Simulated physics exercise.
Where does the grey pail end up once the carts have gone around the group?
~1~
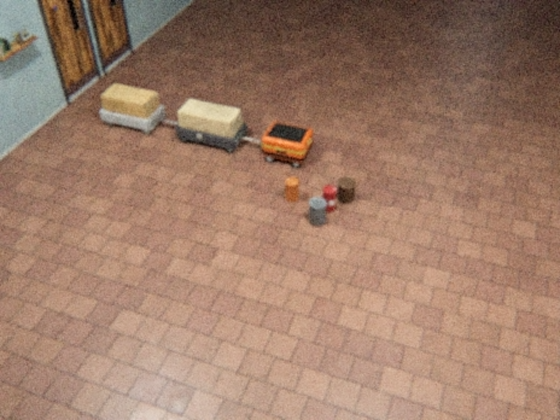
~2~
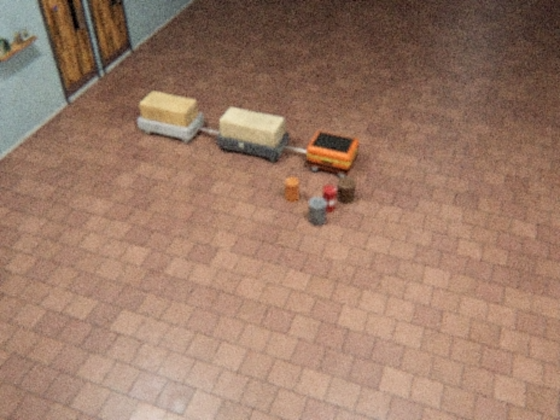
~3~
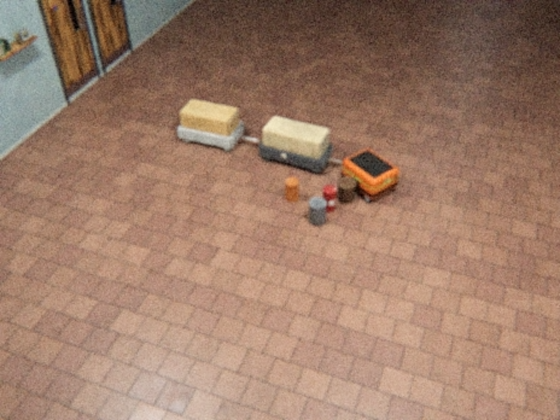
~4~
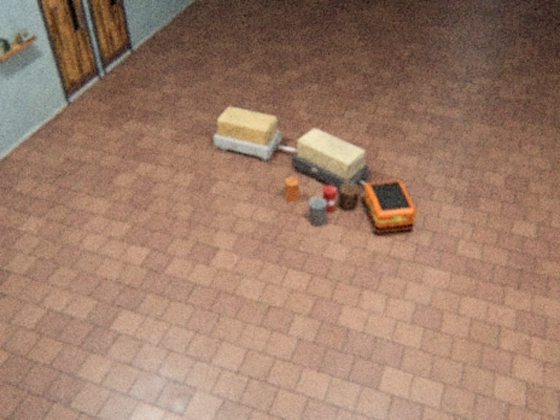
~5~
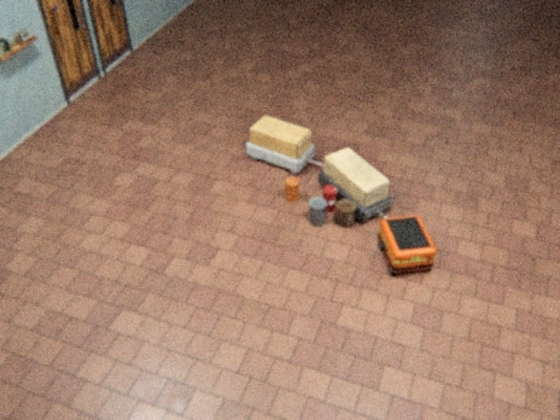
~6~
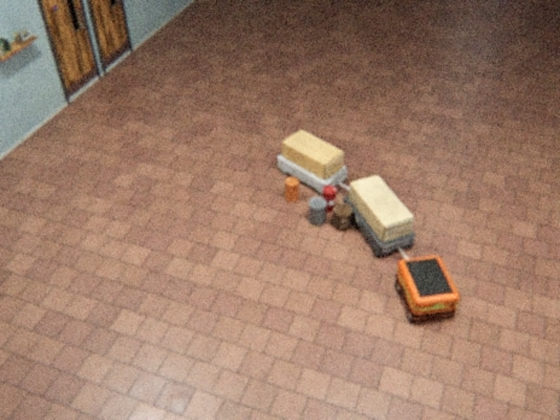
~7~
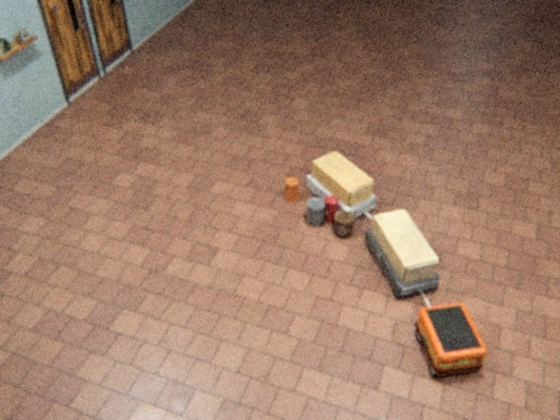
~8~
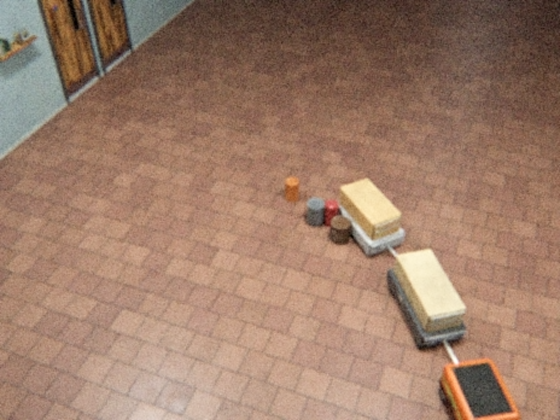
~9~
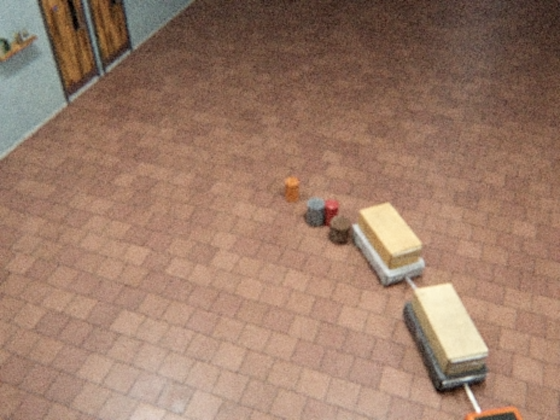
The grey pail ends up essentially where it started, holding its spot on the floor.
On a reddish tiled floor near a pale blue wall with wooden doors, an orange tug pulls two carts loaded with pale blocks to the right, toward four small containers. The tug bends around them and heads toward the lower right, with the carts cutting closer behind it. As the first cart rounds the group, the brown pail shifts downward. The rear cart passes close too, and the red canister slides down a little. Finally the tug is mostly out of view at the bottom edge, and all four containers stand upright, the grey and orange ones about where they began.
